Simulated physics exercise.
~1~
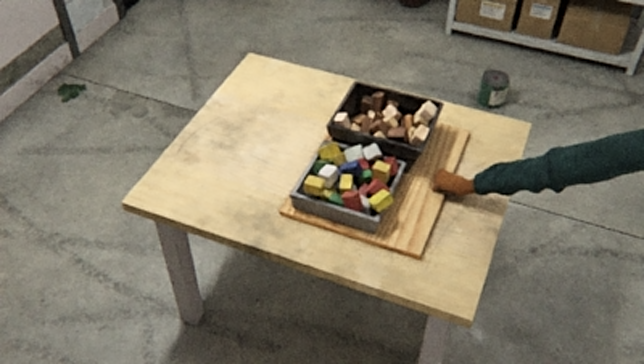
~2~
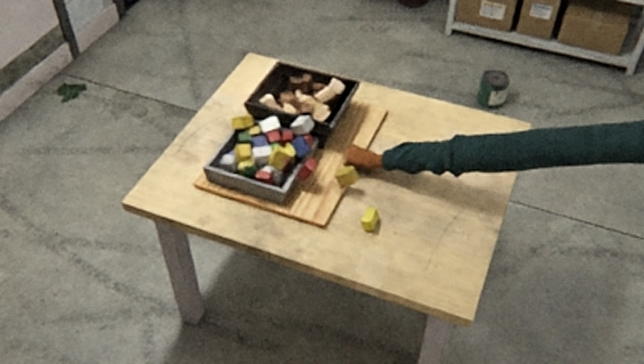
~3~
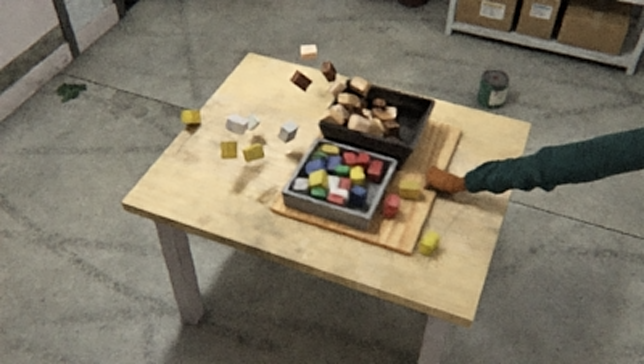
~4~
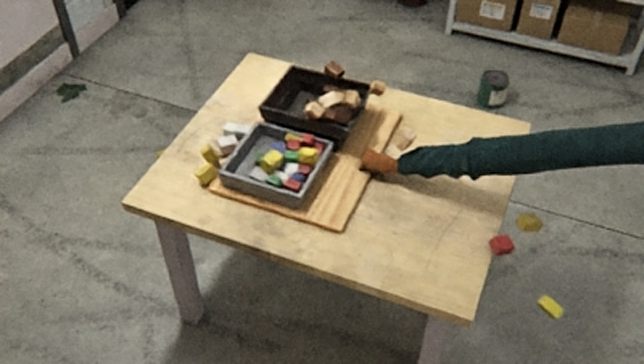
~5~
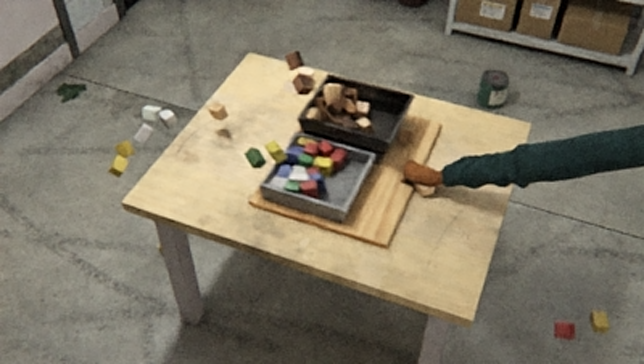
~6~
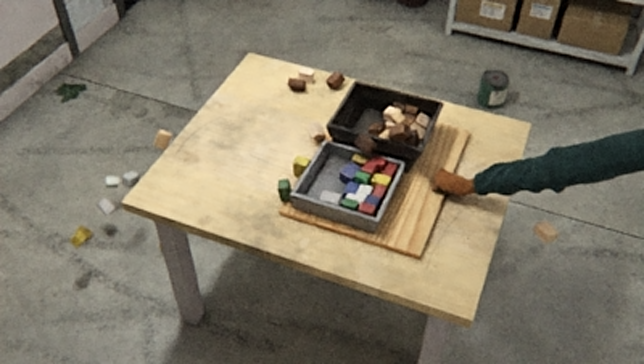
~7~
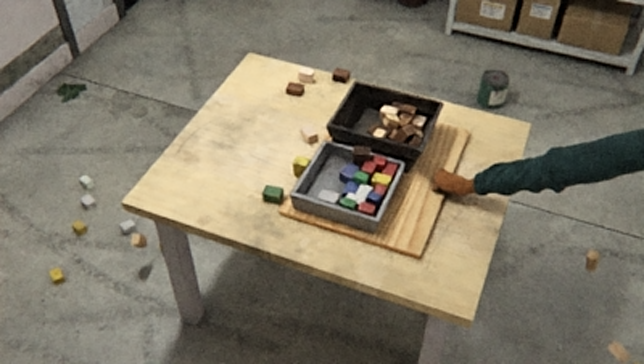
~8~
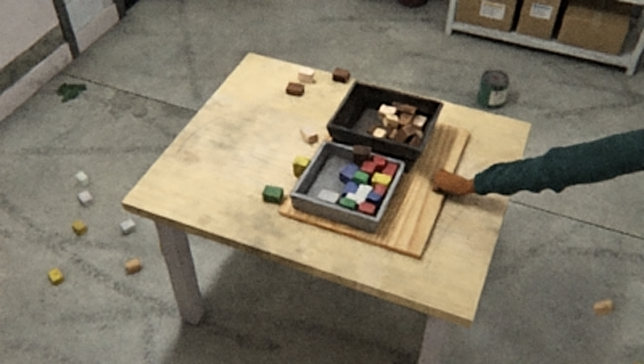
On a wooden table, a gloved hand jerks a board back and forth, spilling blocks from two crates.
